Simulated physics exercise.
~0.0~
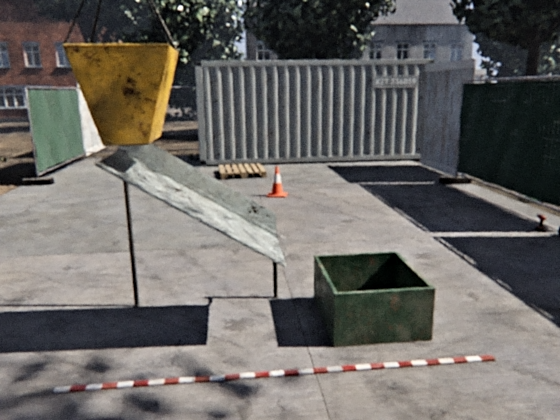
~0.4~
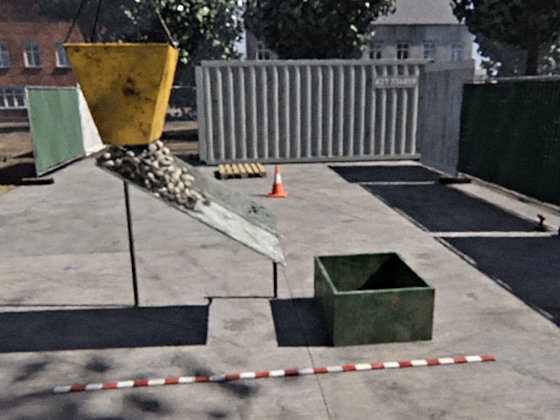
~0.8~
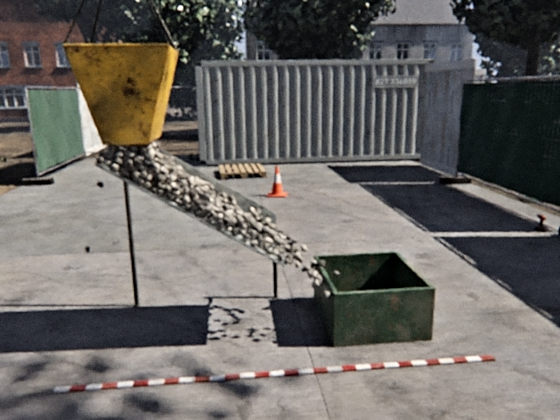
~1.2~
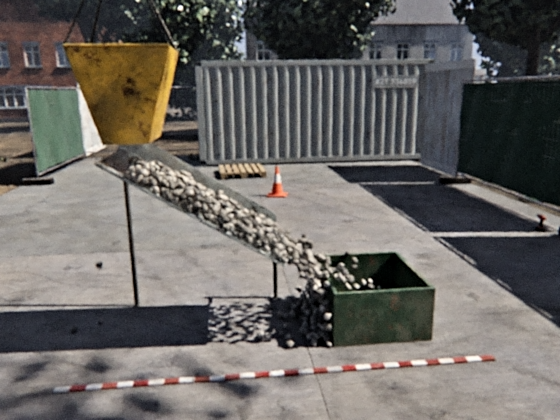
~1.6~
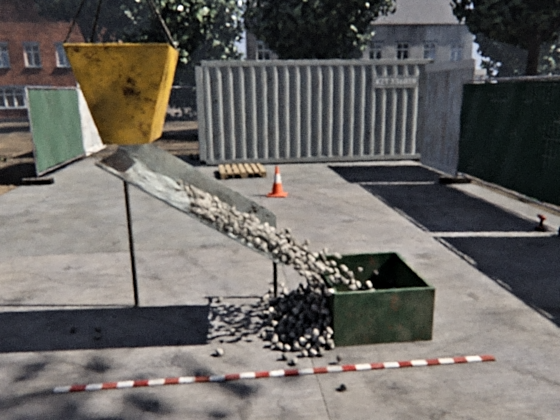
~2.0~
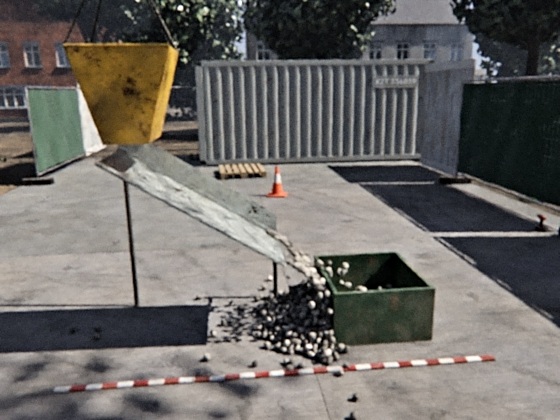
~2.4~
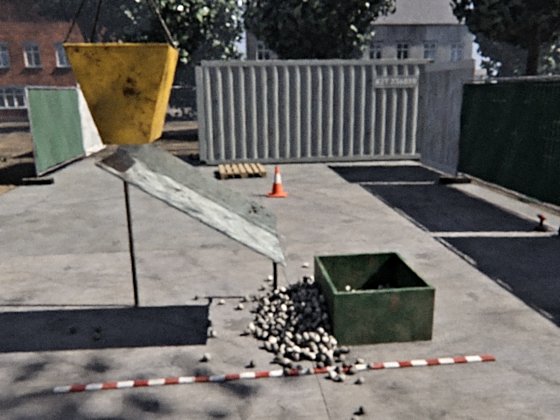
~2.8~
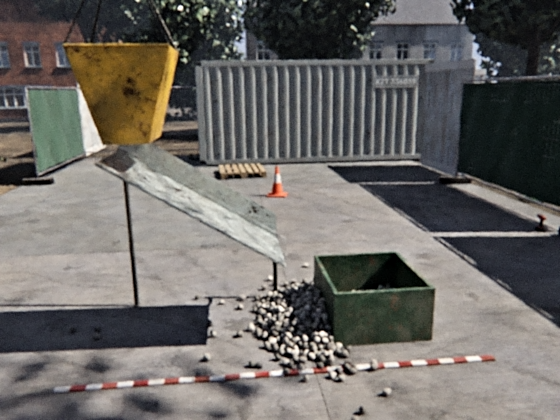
A paved yard with a grey corrugated container, green fence panels and a brick building behind is seen from a fixed, slightly raised viewpoint. A yellow skip hangs at the left above a sloping grey chute, with an open green bin to its lower right, an orange cone behind and a red and white striped pole in front. Rounded stones pour from the skip and slide down to the right. Some drop into the bin, but most pile up against its left side. The chute empties, and the heap rests on the ground with a few stones scattered near the pole.
